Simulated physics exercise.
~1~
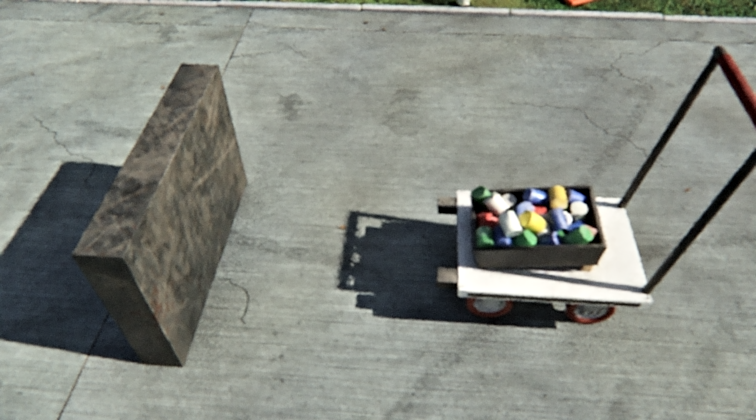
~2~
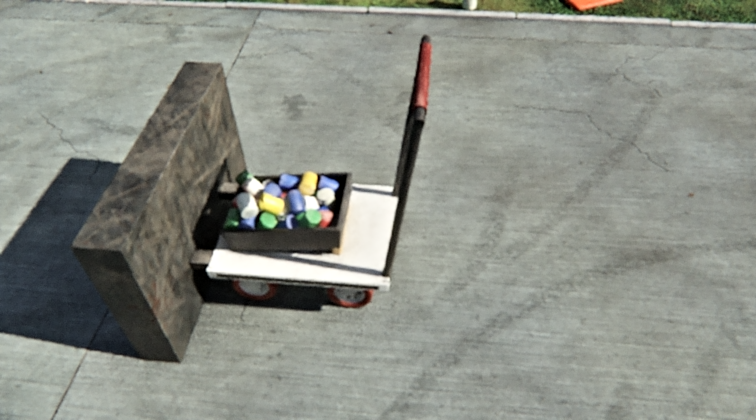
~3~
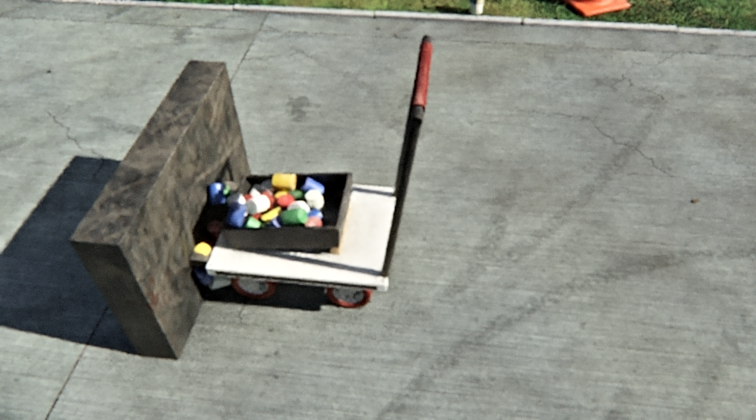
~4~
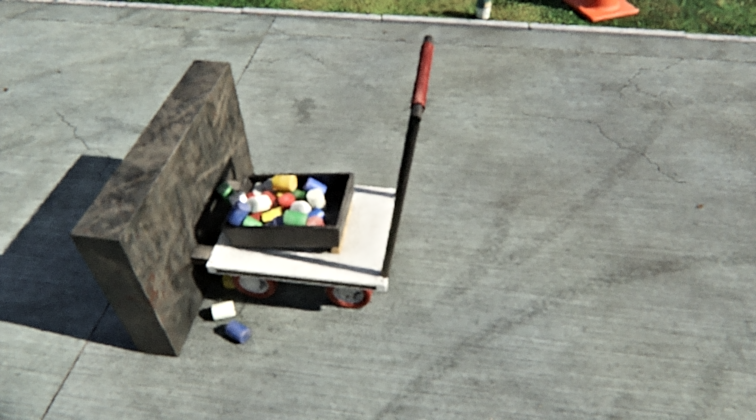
In this clip, a trolley carrying a black tote of colourful jars rolls left into a dark upright wall and stops against it. The jars surge toward the wall, some spilling over, and a few end up on the ground while most remain in the tote.
